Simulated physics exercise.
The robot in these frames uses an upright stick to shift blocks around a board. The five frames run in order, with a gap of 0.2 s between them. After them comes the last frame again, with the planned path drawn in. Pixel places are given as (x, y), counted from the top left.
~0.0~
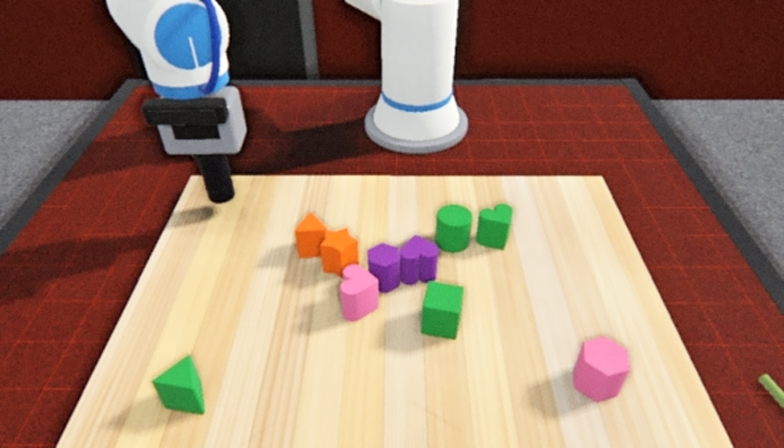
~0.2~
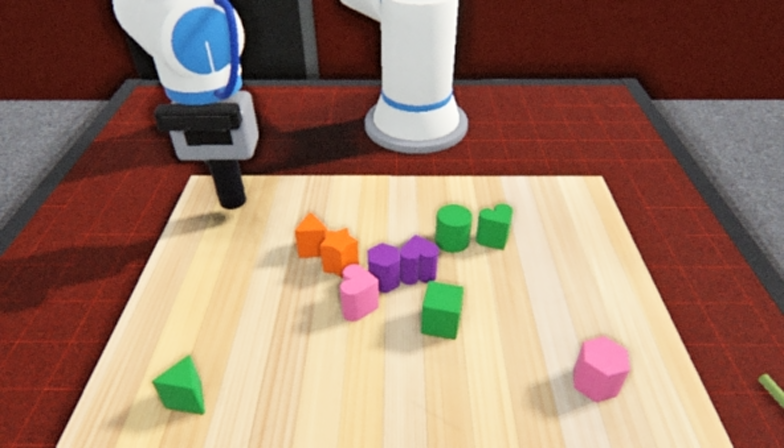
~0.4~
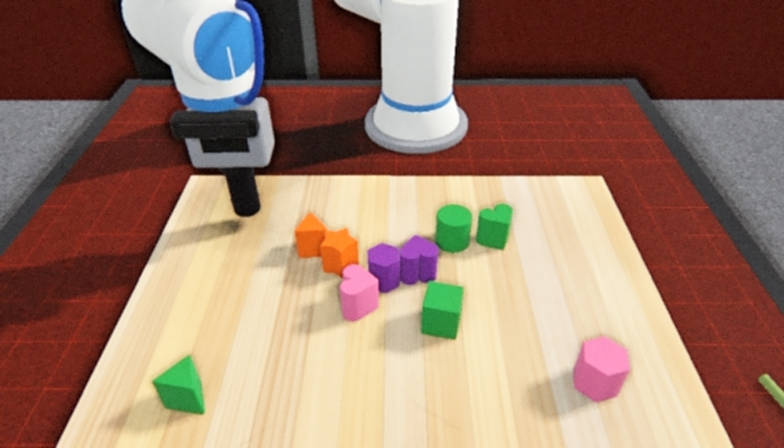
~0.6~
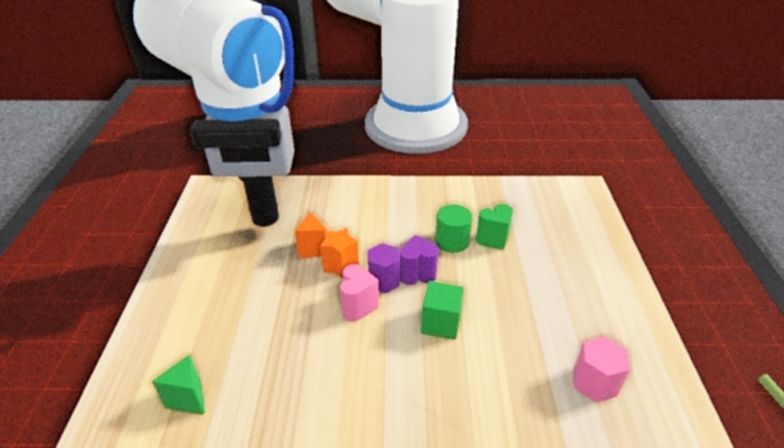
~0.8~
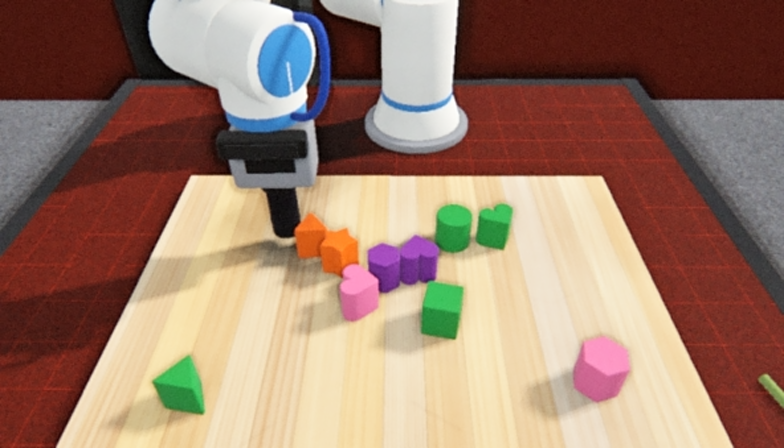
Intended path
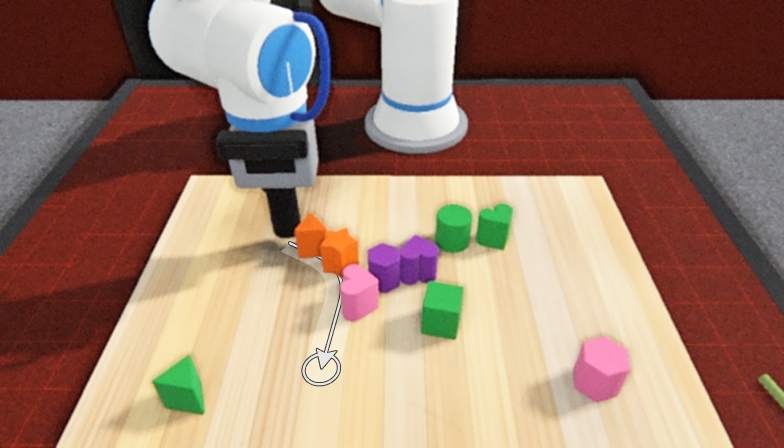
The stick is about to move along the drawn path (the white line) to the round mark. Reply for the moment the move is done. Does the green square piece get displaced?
No, that is not what happens.
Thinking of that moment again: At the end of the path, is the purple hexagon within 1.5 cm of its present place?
In short: No.
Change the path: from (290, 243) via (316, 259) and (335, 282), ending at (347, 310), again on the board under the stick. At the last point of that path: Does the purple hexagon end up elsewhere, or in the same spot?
It is no longer where it was.
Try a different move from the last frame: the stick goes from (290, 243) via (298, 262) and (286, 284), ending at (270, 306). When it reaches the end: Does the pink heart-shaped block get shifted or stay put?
It sits in its place.
Drawn move, from (290, 243) via (334, 267) and (337, 313), ending at (321, 369).
On the path given first. One third of the way, stick at (333, 255); orange triangular piece at (354, 229), turned 45° anticlockwise; orange star-shaped block at (356, 253), turned 30° anticlockwise; purple hexagon at (388, 256).
Two thirds of the way, stick at (336, 300); orange triangular piece at (354, 229), turned 45° anticlockwise; orange star-shaped block at (368, 277), turned 85° anticlockwise; pink heart-shaped block at (380, 307), turned 30° clockwise; purple hexagon at (399, 264), turned 25° anticlockwise.
At the end, stick at (319, 356); orange triangular piece at (354, 229), turned 45° anticlockwise; orange star-shaped block at (368, 277), turned 85° anticlockwise; pink heart-shaped block at (380, 307), turned 30° clockwise; purple hexagon at (399, 264), turned 25° anticlockwise; green square piece still.
